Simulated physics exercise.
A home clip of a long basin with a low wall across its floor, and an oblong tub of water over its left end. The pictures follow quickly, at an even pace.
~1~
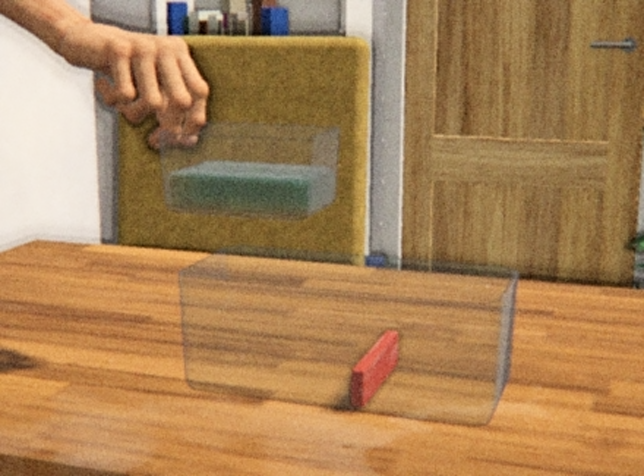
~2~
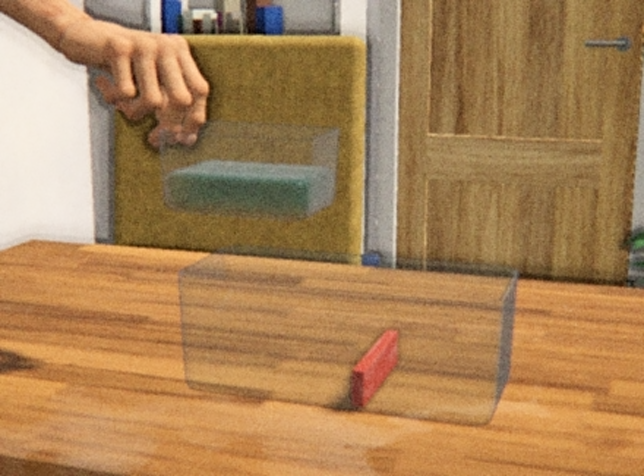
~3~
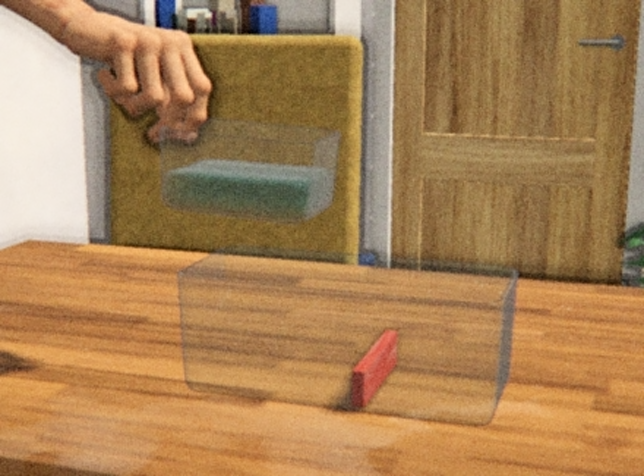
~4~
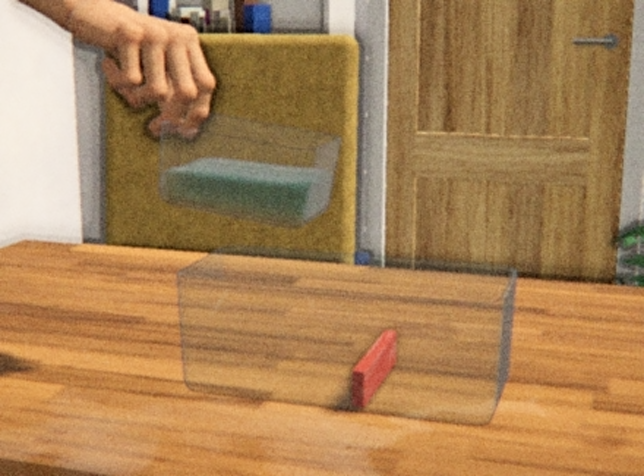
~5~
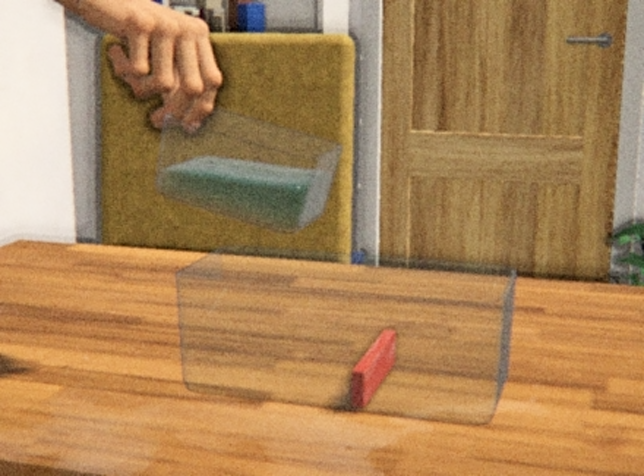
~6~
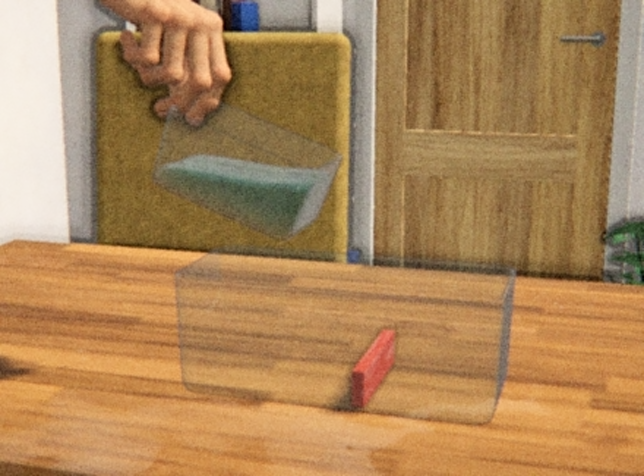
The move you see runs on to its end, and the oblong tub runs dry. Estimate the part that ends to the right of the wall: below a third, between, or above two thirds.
The share right of the wall is under a third.
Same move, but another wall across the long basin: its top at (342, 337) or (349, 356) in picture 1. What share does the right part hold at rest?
In turn 55 and 50 in a hundred.
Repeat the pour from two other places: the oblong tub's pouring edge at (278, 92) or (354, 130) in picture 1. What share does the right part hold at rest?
First some 5, then 50 per cent.
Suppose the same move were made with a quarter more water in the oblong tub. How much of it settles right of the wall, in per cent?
Roughly 40 in a hundred.
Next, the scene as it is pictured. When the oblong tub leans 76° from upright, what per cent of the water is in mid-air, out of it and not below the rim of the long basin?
Some 25 per cent.
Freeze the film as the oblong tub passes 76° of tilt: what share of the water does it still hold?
Near 45 %.
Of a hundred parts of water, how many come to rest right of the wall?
It comes to 25 per cent or so.
A moment on, the oblong tub is tipped on its side and 47 per cent is still to pour, 19 is left of the wall and 7 right of it.
Next, the oblong tub is tipped right over and 12 per cent is still to pour, 60 is left of the wall and 23 right of it.
Then the oblong tub is tipped right over and 0 per cent is still to pour, 75 is left of the wall and 23 right of it.
Later the oblong tub is tipped right over and 0 per cent is still to pour, 76 is left of the wall and 23 right of it.
Finally, 76 per cent lies left of the wall, 23 right of it and 0 outside.
